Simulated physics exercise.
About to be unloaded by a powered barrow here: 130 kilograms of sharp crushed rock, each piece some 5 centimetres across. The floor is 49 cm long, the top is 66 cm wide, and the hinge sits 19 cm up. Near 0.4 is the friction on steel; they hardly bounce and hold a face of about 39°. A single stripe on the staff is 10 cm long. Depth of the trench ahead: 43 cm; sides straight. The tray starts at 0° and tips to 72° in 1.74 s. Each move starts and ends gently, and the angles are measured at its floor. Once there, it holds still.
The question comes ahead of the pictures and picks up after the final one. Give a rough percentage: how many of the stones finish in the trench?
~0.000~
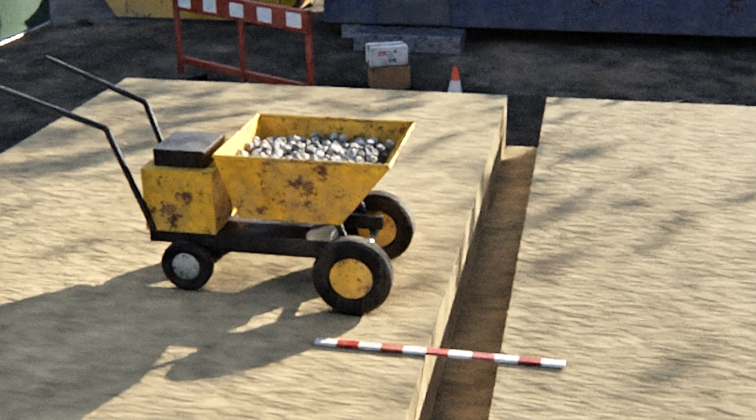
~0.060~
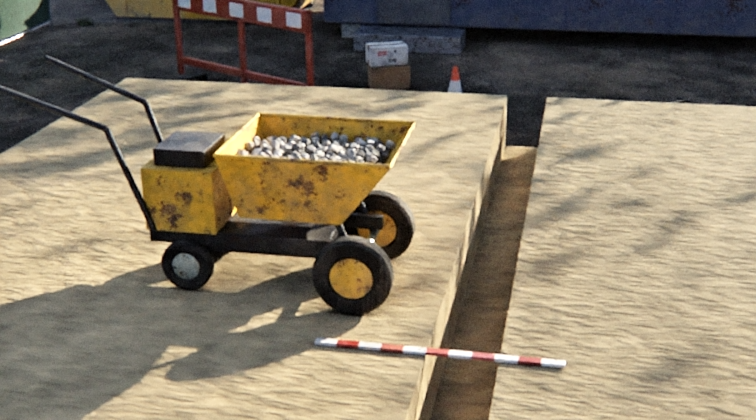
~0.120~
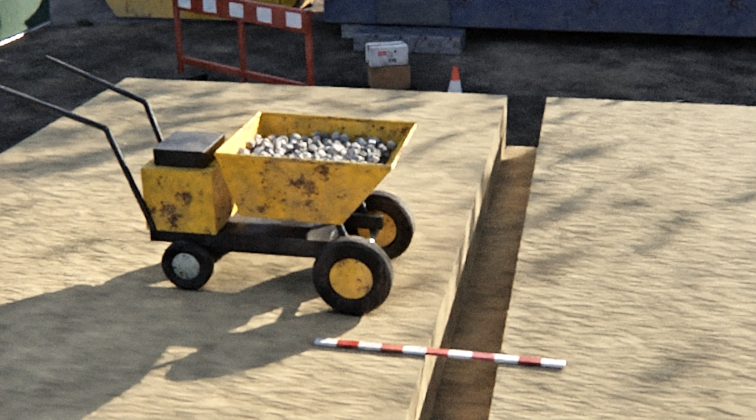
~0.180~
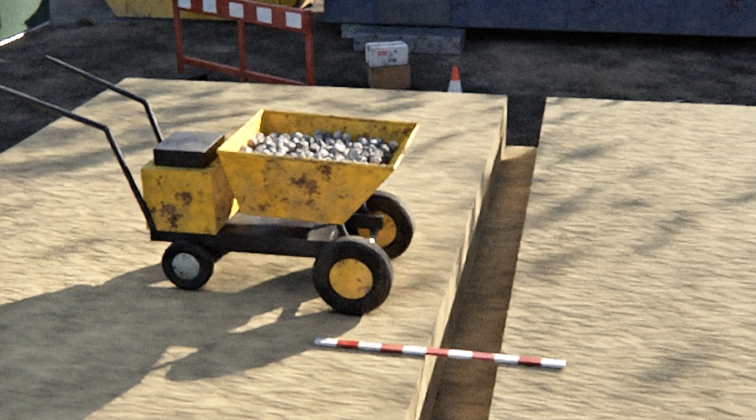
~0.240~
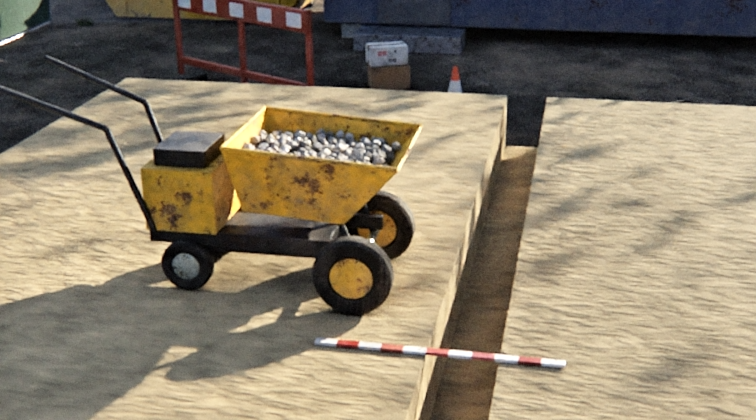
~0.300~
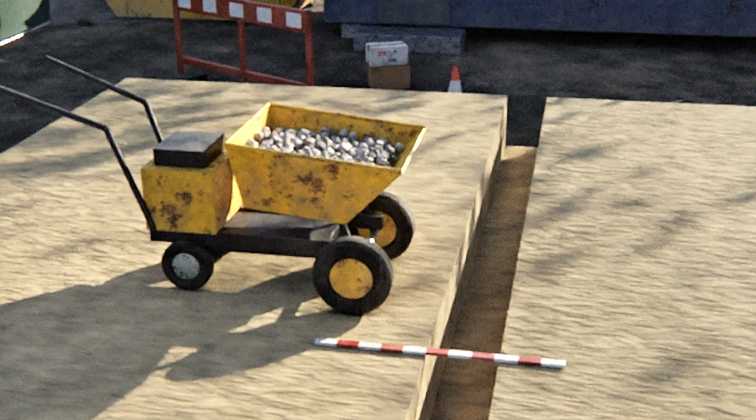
62 %.
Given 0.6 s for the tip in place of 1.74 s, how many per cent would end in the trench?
Then roughly 40 percent.
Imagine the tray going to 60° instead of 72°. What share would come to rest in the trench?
About 15 per cent would end up in the trench.
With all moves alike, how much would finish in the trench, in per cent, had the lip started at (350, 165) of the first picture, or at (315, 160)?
Some 90 and some 70 per cent, in that order.
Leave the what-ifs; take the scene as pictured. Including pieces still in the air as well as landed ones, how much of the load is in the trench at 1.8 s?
Roughly 10% by that time.
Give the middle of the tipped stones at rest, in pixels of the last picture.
Roughly at pixel (496, 348).
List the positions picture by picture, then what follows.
In the first picture, lip at (390, 167), floor tilted 0°, highest stones at (297, 146).
In the second picture, the tray is at 0°, its lip at (390, 167); the top of the load is at (284, 144); the stones move at 0.1 m/s on average.
In the third picture, lip at (392, 168), floor tilted 1°, highest stones at (285, 143); the stones move at 0.1 m/s on average.
In the fourth picture, lip at (394, 169), floor tilted 2°, highest stones at (276, 141); the stones move at 0.2 m/s on average.
In the fifth picture, the tray is at 4°, its lip at (398, 170); the top of the load is at (279, 139); the stones move at 0.3 m/s on average.
In the sixth picture, the tray is at 6°, its lip at (402, 172); the top of the load is at (282, 136); the stones move at 0.3 m/s on average.
After 1.3 s the floor is at 61°; 100 % in the tray; the foremost stones are at (473, 240).
After 1.8 s the floor is at 72°; 73 % in the tray, 10 % in the trench, 17 % past the trench; the foremost stones are at (574, 299).
After 2.2 s the floor is at 72°; 44 % in the tray, 23 % in the trench, 33 % past the trench; the foremost stones are at (619, 311).
After 4.1 s the floor is at 72°; 6 % in the tray, 62 % in the trench, 32 % past the trench; the foremost stones are at (624, 303).
